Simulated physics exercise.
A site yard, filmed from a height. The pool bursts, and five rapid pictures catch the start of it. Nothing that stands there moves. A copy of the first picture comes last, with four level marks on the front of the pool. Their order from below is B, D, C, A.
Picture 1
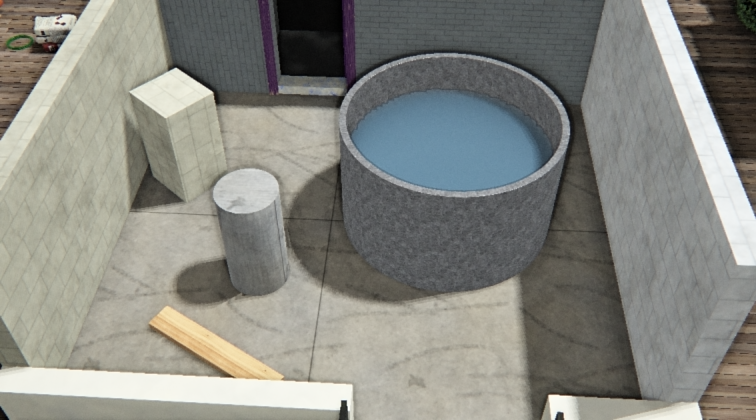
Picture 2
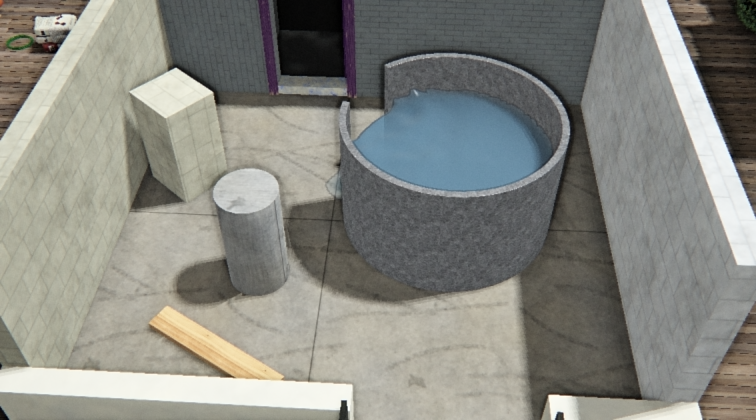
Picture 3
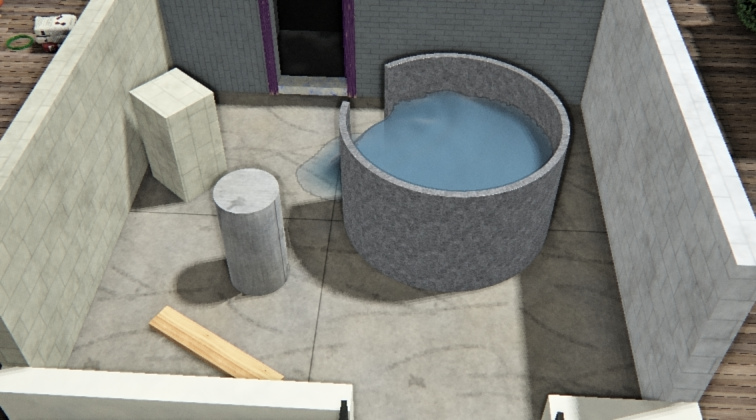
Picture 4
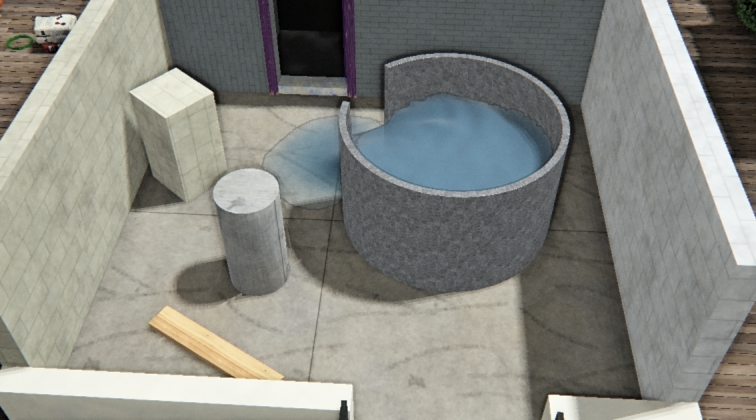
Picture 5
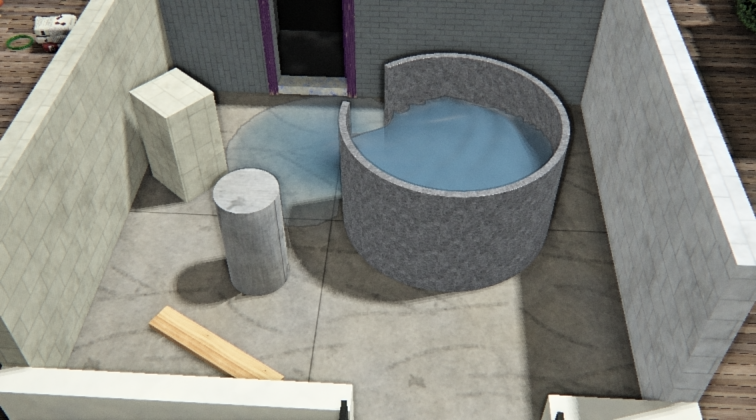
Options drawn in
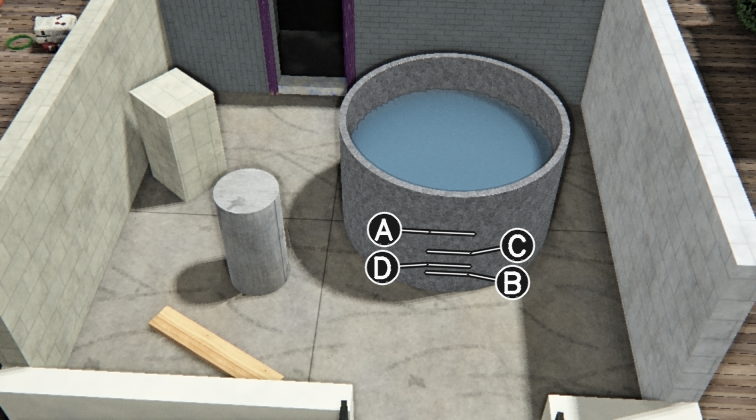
Water pouring out through a gap opened in a round grey stone pool and spreading leftward across the walled yard's paved floor.
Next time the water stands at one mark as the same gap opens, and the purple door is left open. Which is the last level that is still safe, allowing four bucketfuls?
Go for D.
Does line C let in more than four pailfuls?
Yes, that goes wrong.
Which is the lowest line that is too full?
Line C.
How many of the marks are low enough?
Two.
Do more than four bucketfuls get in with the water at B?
No.
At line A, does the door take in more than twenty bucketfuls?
Yes, it does.
On the marked copy, A at (451, 232); B at (447, 273); C at (449, 252); D at (448, 265); from the bottom up B, D, C, A.
With A, dozens of bucketfuls pour in.
With B, nothing gets over.
With C, about 14 bucketfuls get in.
With D, a bucket or two gets in.
